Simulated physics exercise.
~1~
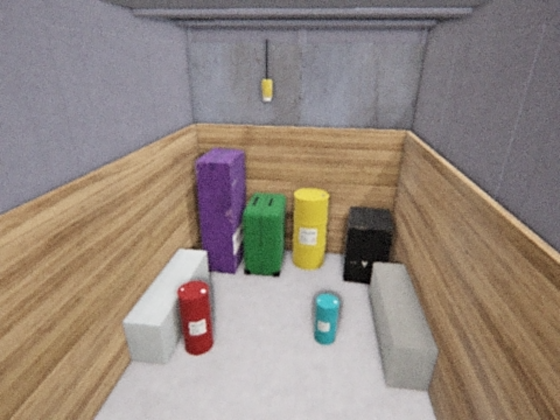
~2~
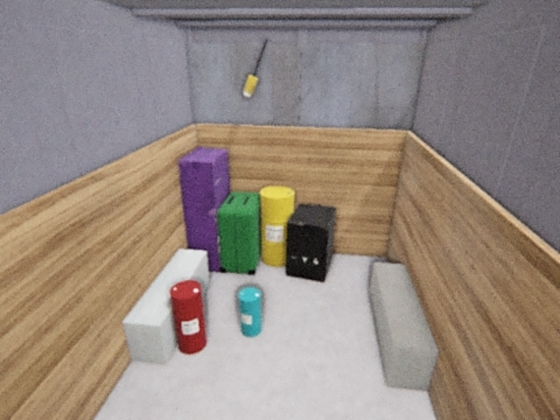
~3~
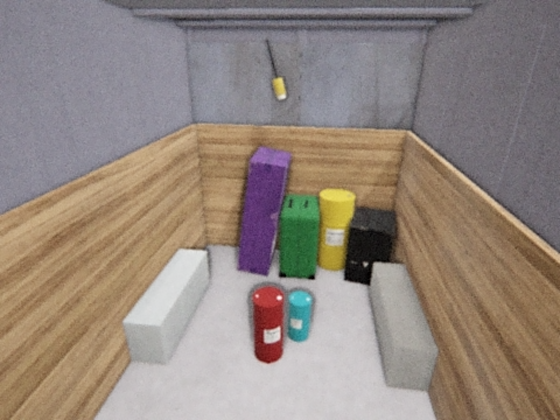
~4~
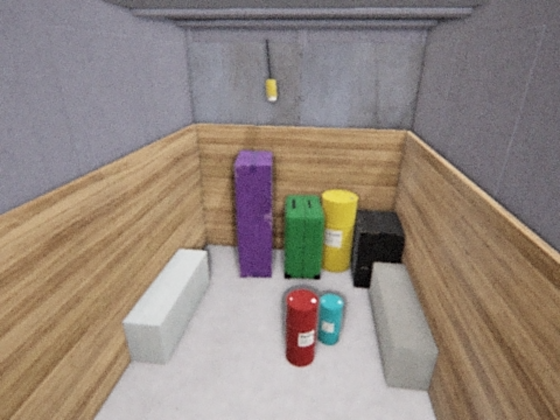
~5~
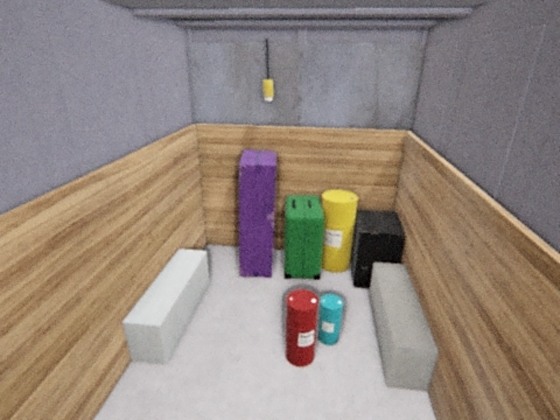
Loose containers slide back and forth across the pale floor of a wood-panelled load bay, seen from behind and slightly above, facing the front wall. A tall purple box, a green case, a yellow drum and a black box stand along the back, with red and turquoise canisters nearer, between low wheel boxes. First everything shifts left as the hanging lamp swings. Then the items slide back right, the purple box leaning over. It settles upright, while the red canister ends beside the turquoise one. Finally the lamp hangs straight and everything stands still, nothing toppled.
